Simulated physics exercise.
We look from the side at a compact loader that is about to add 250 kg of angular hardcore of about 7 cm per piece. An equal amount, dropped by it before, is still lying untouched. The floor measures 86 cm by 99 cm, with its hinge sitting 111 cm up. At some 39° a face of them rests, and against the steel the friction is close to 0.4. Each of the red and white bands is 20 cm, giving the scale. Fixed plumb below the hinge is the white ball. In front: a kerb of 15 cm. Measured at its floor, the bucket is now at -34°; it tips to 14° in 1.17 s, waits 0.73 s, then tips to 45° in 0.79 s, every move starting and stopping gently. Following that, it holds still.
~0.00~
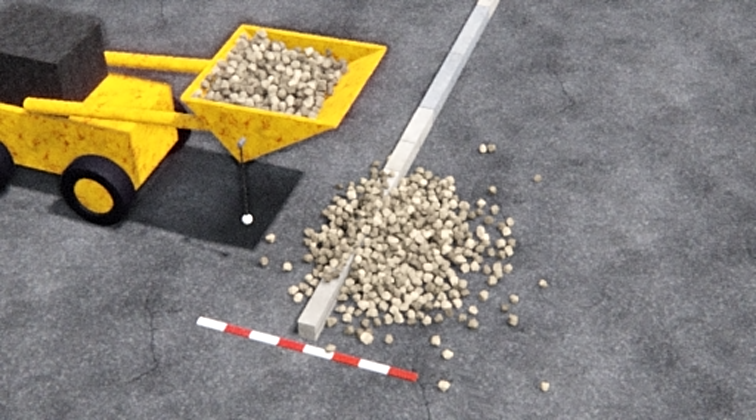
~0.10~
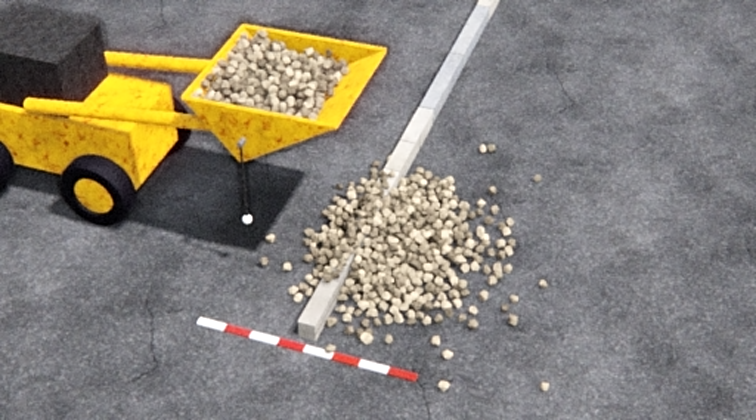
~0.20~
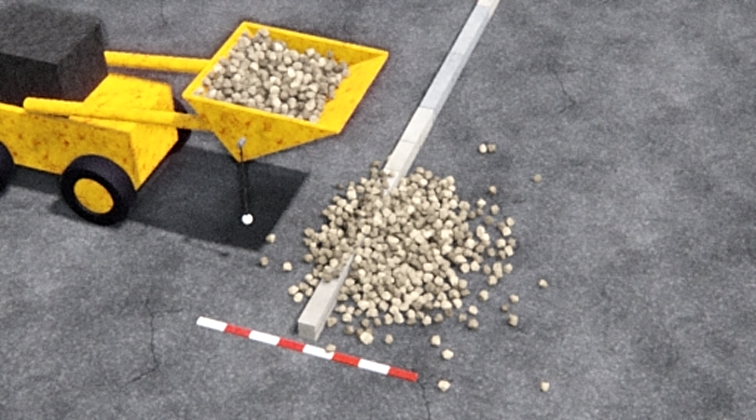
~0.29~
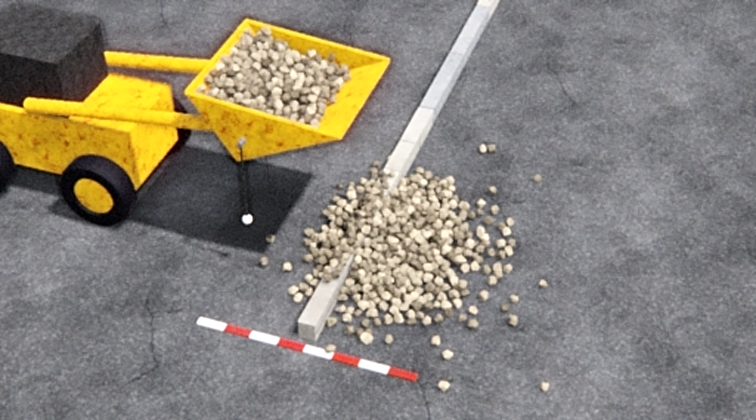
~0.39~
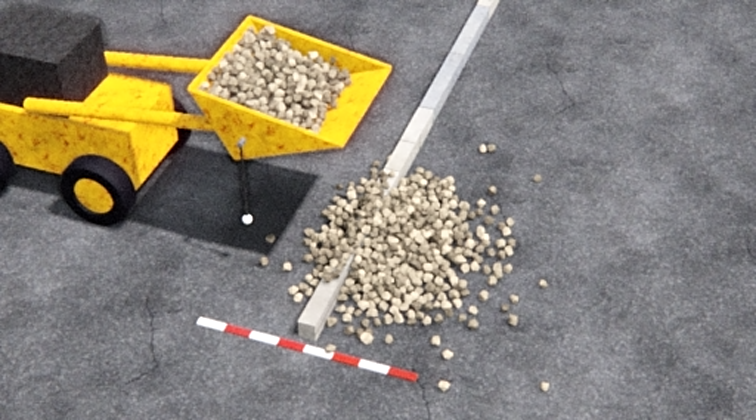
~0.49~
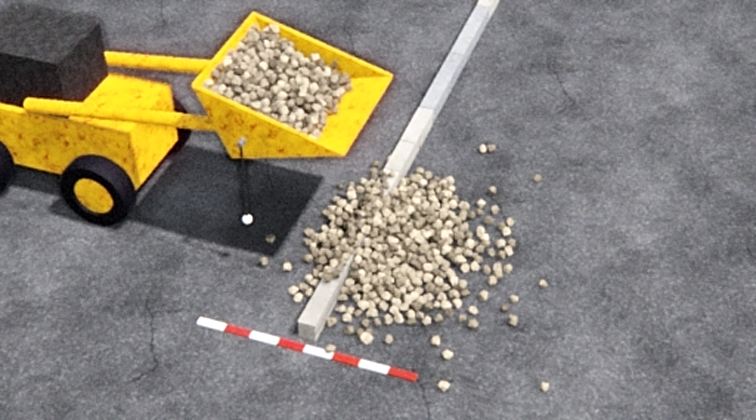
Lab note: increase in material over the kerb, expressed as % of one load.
Increase: 36 %.
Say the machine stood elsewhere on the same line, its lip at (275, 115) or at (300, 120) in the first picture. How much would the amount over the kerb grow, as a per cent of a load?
Close to 0 per cent, followed by close to 5 per cent.
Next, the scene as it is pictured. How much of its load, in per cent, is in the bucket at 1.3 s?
About 100 per cent is held.
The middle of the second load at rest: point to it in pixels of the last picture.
I'd point to about (351, 223).
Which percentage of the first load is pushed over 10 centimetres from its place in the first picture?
Around 0 in a hundred.
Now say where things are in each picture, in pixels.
In the first picture, the bucket is at -34°, its lip at (336, 125); the top of the load is at (259, 52). The earlier load is highest near (363, 224), 25 cm above ground level, 22 % on this side of the kerb, 78 % over the kerb.
In the second picture, lip at (336, 127), floor tilted -33°, highest stones at (260, 52); the stones move at 0.1 m/s on average.
In the third picture, lip at (338, 131), floor tilted -30°, highest stones at (258, 48); the stones move at 0.1 m/s on average.
In the fourth picture, lip at (340, 138), floor tilted -26°, highest stones at (257, 45); the stones move at 0.2 m/s on average.
In the fifth picture, the bucket is at -21°, its lip at (342, 146); the top of the load is at (260, 43); the stones move at 0.2 m/s on average.
In the sixth picture, lip at (344, 155), floor tilted -16°, highest stones at (255, 38); the stones move at 0.2 m/s on average.
After 0.9 s the floor is at 7°; in per cent of one load, 100 in the bucket, 22 on this side of the kerb, 78 over the kerb; the foremost stones are at (522, 284).
After 1.3 s the floor is at 14°; in per cent of one load, 100 in the bucket, 22 on this side of the kerb, 78 over the kerb; the foremost stones are at (522, 284).
After 3.1 s the floor is at 45°; in per cent of one load, 1 in the bucket, 87 on this side of the kerb, 112 over the kerb; the foremost stones are at (522, 284).
After 5.6 s the floor is at 45°; in per cent of one load, 0 in the bucket, 86 on this side of the kerb, 114 over the kerb; the foremost stones are at (522, 284). Net gain over the kerb, 36.
